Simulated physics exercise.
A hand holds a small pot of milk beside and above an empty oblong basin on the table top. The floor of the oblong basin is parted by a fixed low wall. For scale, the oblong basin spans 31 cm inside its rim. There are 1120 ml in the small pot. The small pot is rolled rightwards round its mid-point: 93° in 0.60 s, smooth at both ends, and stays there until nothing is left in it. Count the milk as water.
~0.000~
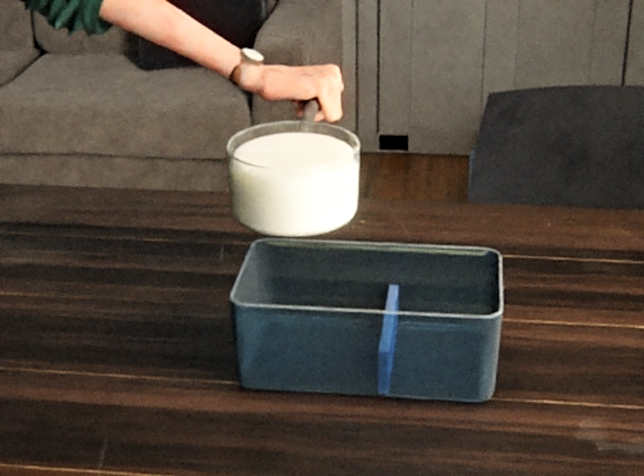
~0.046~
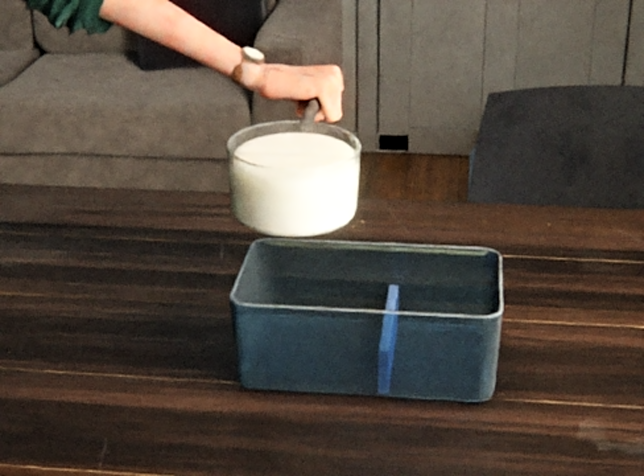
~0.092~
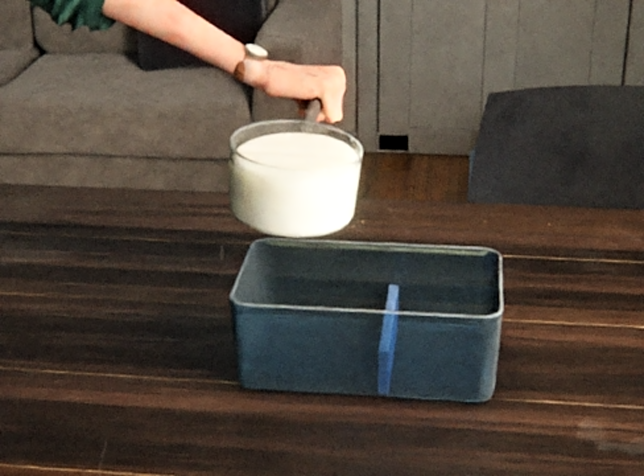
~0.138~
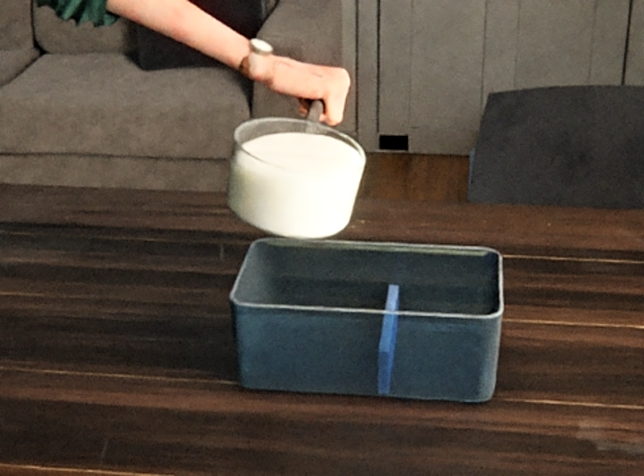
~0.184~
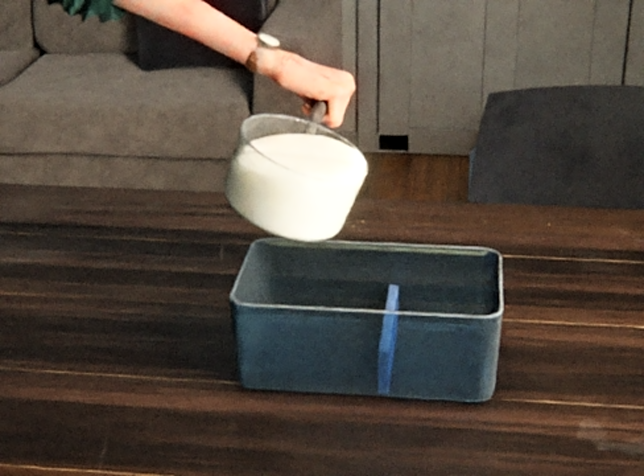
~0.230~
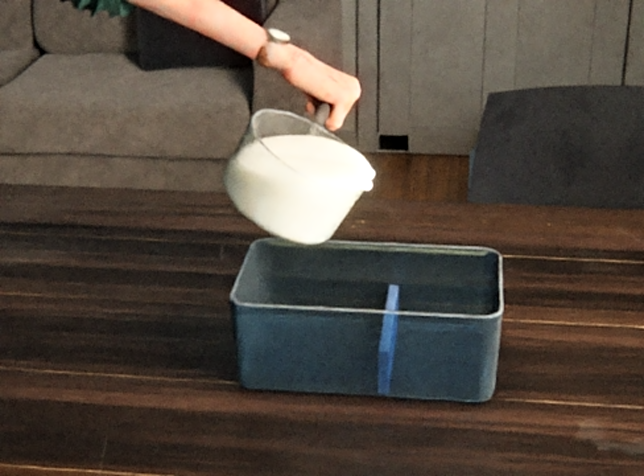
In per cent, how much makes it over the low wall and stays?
About 68 per cent.
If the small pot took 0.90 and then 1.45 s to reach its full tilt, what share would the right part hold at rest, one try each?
First 75, then 80 per cent.
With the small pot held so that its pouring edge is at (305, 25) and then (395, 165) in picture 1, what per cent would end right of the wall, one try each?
First 45, then 85 per cent.
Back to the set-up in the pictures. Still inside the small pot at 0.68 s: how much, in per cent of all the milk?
About 12 per cent.
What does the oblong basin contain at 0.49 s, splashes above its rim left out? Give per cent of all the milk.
About 24 per cent.
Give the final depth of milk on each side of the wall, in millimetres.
Left about 12 mm, right about 40 mm.
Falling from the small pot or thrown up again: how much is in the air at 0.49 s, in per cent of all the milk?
About 34 per cent.
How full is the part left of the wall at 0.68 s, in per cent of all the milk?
Some 10 per cent.
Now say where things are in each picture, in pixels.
The first picture shows tilt 0°; pouring edge (358, 148); surface from (232, 151) to (357, 156); the oblong basin's rim runs from (242, 270) to (501, 283); the wall's top is at (389, 317).
The second picture shows tilt 1°; pouring edge (359, 150); surface from (233, 150) to (357, 156).
The third picture shows tilt 5°; pouring edge (361, 154); surface from (235, 150) to (358, 158).
The fourth picture shows tilt 12°; pouring edge (363, 161); surface from (236, 150) to (361, 159).
The fifth picture shows tilt 20°; pouring edge (365, 171); surface from (237, 152) to (365, 165); 1 per cent is over the edge.
The sixth picture shows tilt 30°; pouring edge (366, 183); surface from (237, 154) to (363, 174); 4 per cent is over the edge.
By 0.49 s the tilt is 86° and 41 per cent is still to pour, 1 is left of the wall and 23 right of it.
By 0.68 s the tilt is 93° and 13 per cent is still to pour, 11 is left of the wall and 67 right of it.
By 0.88 s the tilt is 93° and 4 per cent is still to pour, 22 is left of the wall and 70 right of it.
By 1.10 s the tilt is 93° and 2 per cent is still to pour, 28 is left of the wall and 68 right of it.
At rest 30 per cent lies left of the wall, 68 right of it and 1 outside.
